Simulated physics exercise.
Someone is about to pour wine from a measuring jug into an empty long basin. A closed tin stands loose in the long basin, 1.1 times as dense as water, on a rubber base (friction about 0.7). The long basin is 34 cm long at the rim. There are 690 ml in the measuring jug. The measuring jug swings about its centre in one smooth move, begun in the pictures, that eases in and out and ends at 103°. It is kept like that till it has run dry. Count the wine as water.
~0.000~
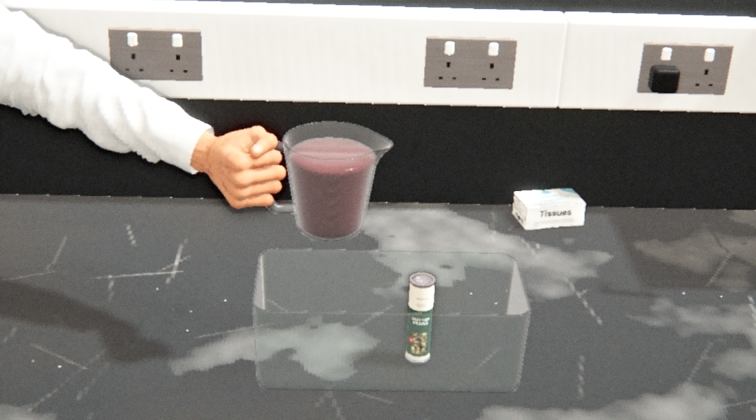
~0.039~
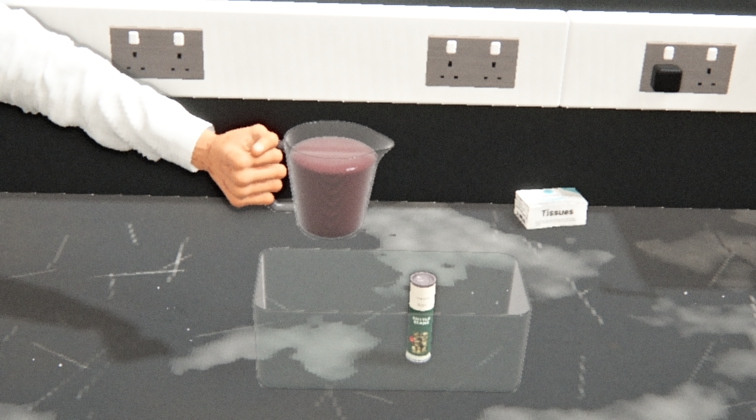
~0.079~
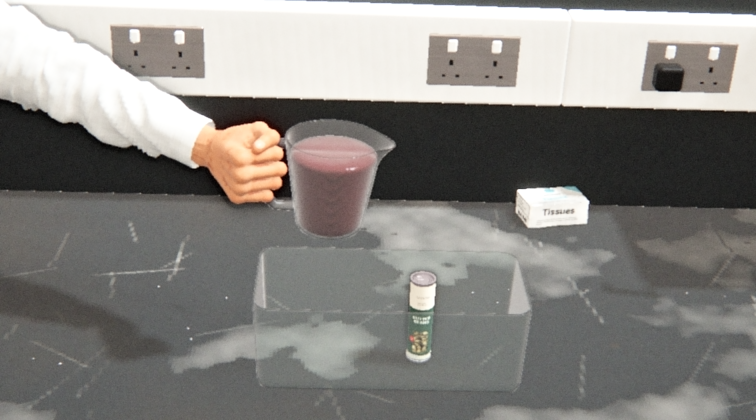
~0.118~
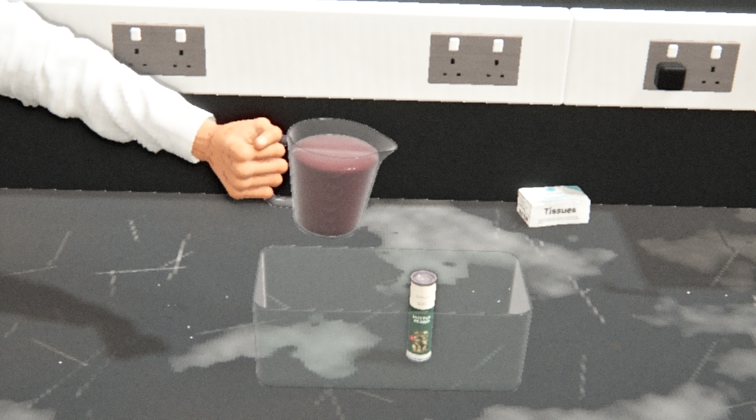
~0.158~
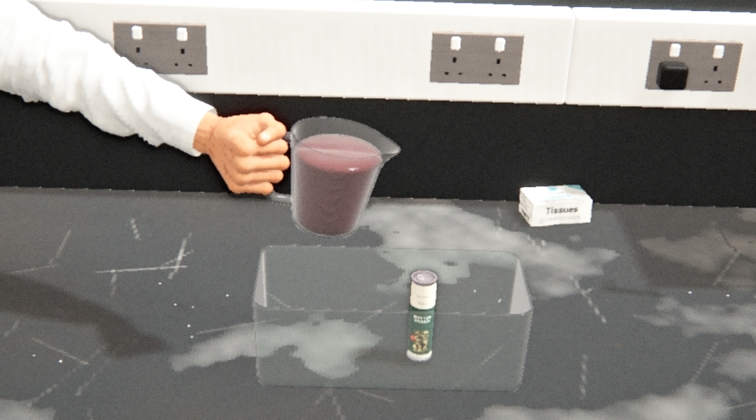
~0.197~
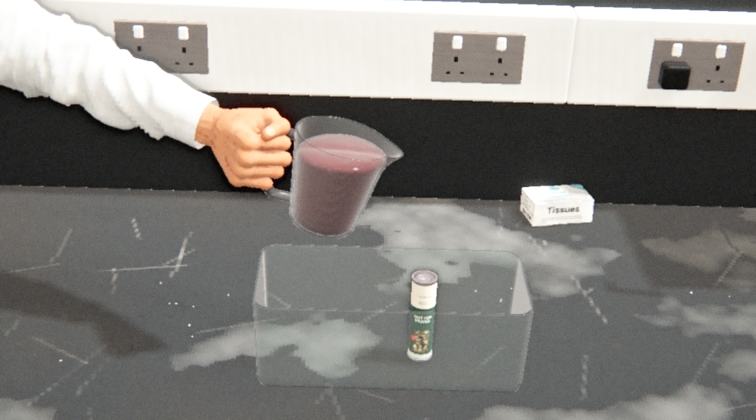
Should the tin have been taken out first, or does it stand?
It topples.
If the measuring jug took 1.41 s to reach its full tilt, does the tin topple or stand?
Then it stays up.
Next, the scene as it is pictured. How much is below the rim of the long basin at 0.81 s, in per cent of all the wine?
Near 64 in a hundred.
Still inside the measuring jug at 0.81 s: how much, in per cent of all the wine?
Some 18 per cent.
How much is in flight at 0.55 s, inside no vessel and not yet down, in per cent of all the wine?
Near 22 in a hundred.
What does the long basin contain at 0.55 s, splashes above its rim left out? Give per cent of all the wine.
Near 6 in a hundred.
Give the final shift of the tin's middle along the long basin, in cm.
About 6.5 cm.
By 0.55 s the tilt is 72° and 71 per cent is still to pour; the tin stands where it began.
By 0.81 s the tilt is 101° and 18 per cent is still to pour; the tin stands where it began.
By 1.08 s the tilt is 103° and 1 per cent is still to pour; the tin leans 35°.
By 1.38 s the tilt is 103° and 0 per cent is still to pour; the tin lies on its side.
At rest the tin lies on its side.
